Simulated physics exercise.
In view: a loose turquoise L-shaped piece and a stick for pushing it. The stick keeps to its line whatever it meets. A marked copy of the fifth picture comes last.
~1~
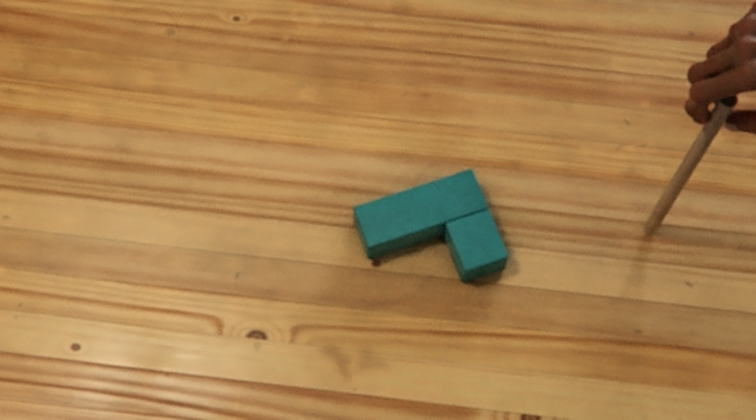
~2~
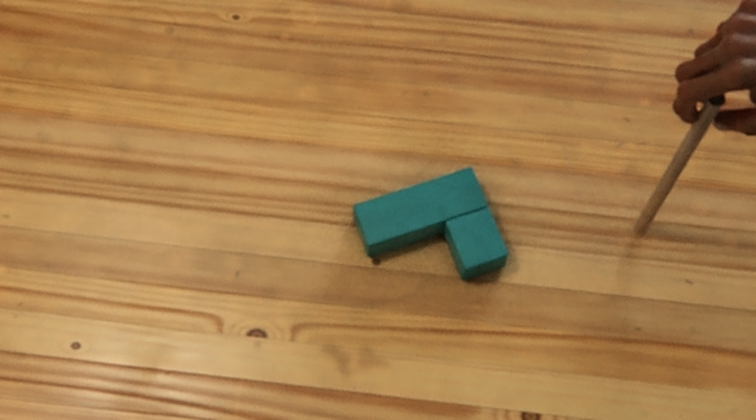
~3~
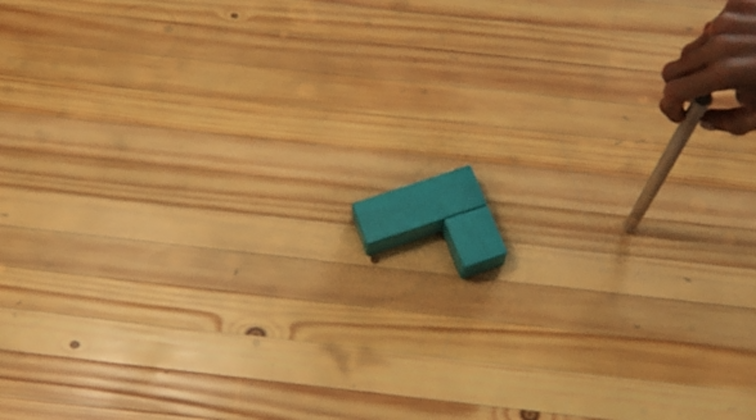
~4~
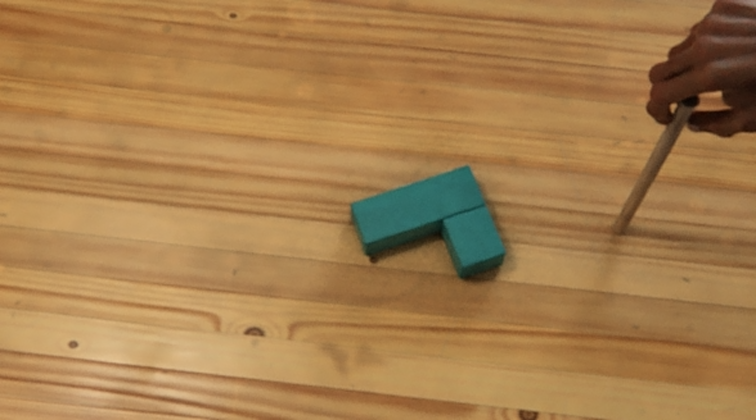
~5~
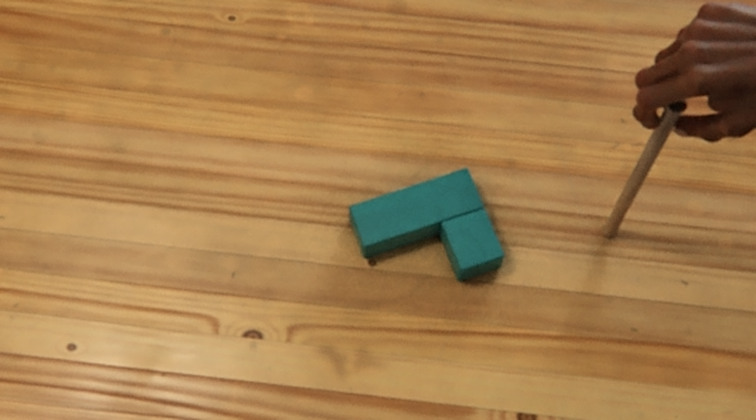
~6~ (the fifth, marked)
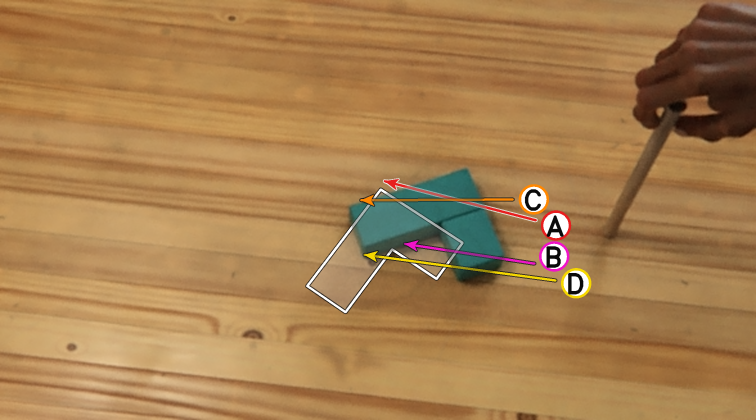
A hand holding a thin stick, its tip pointed down at a wooden surface, starts at the right edge and moves slowly left toward a turquoise L-shaped piece. The gap narrows a little, but the stick does not touch the piece, which stays practically still near the middle.
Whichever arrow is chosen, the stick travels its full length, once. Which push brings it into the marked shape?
Choose stroke A.
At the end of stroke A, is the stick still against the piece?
Yes.
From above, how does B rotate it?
Clockwise.
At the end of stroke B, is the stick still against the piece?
Yes.
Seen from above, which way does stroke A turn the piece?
It turns anticlockwise.
On the marked copy, A from (536, 220) to (385, 181); B from (534, 264) to (405, 244); C from (513, 200) to (361, 200); D from (555, 280) to (364, 255).
Following A. Soon after the start, foot of the stick (480, 207), piece (414, 208).
Later, foot of the stick (427, 193), piece (376, 222).
In the end, foot of the stick (385, 182), piece (363, 235); it fills the outline.
As for the rest, B leaves the piece out of the outline, at (348, 182); C leaves the piece out of the outline, at (351, 255); D leaves the piece out of the outline, at (399, 184).
